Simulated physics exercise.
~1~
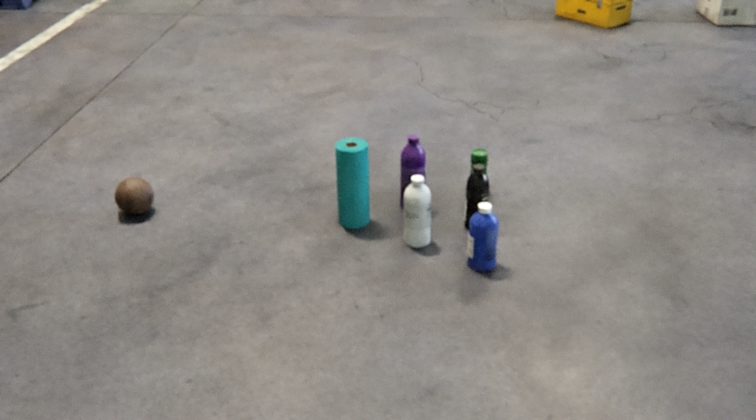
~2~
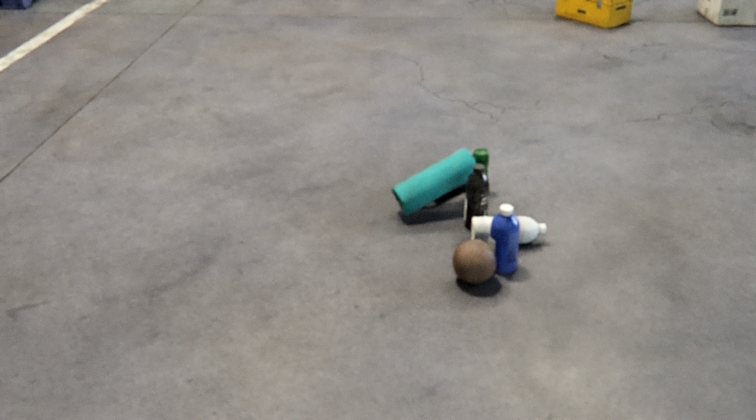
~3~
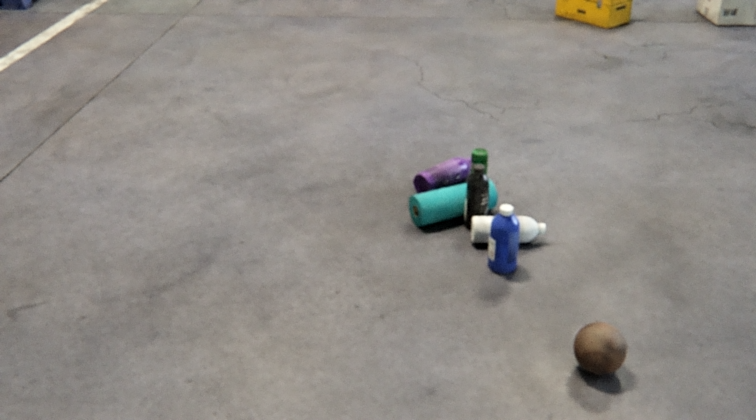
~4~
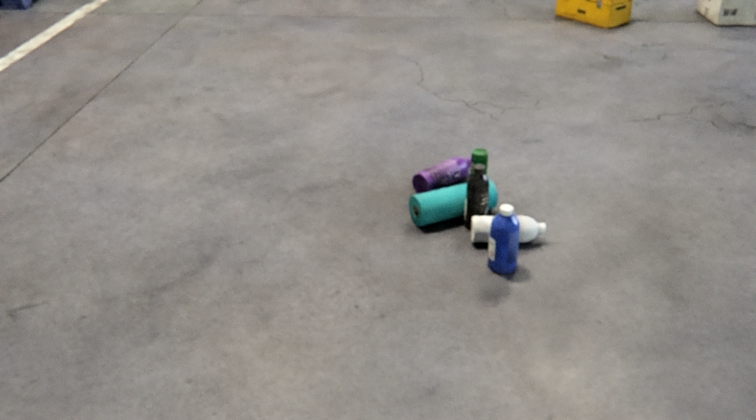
A brown ball rolled in from the left across a concrete floor into a group of bottles and a turquoise roll, knocking over the roll, the purple bottle and the white bottle, then rolled out of view while the blue and black bottles stayed upright.
